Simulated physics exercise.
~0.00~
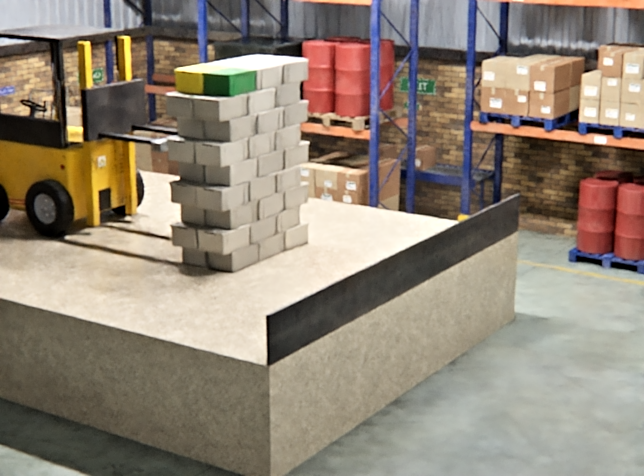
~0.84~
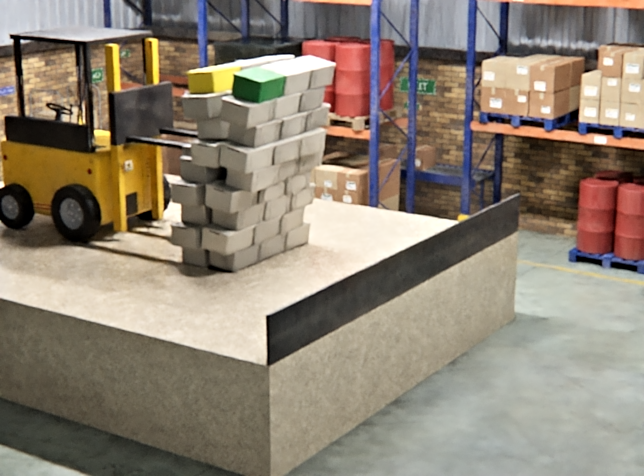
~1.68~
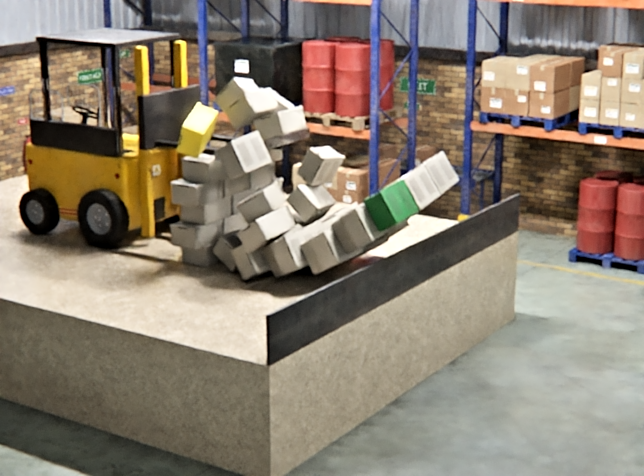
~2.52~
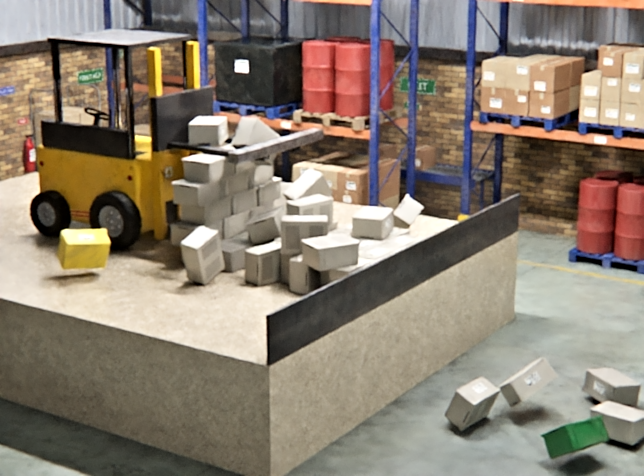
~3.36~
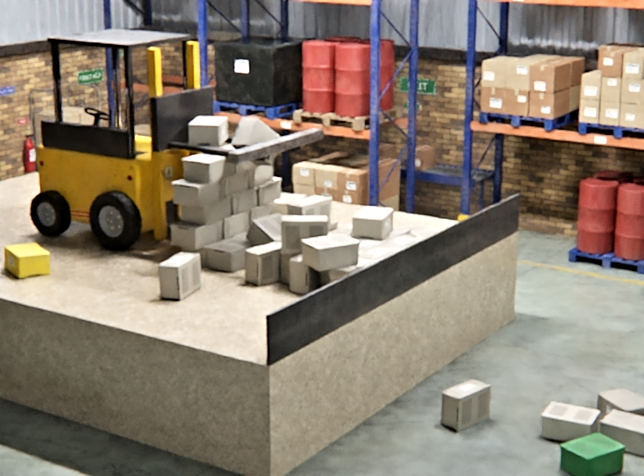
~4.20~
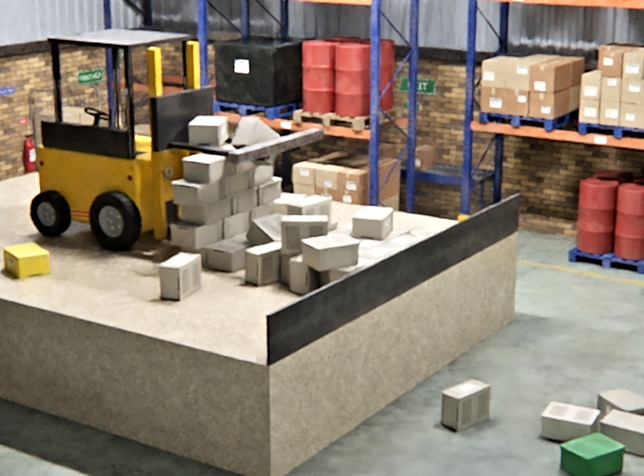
A yellow forklift stands at the left of a raised platform in a warehouse, seen from slightly above, facing a tall stack of grey lidded totes with one yellow and one green on top. Behind are blue and orange racks holding boxes and red drums, and a low black board lines the platform's edge. The forklift drives right, pushing a beam into the stack, which leans and then collapses toward the board. The green tote and several grey ones tumble over onto the floor, while the yellow one drops near the forklift. The forklift stops, leaving most totes heaped on the platform.
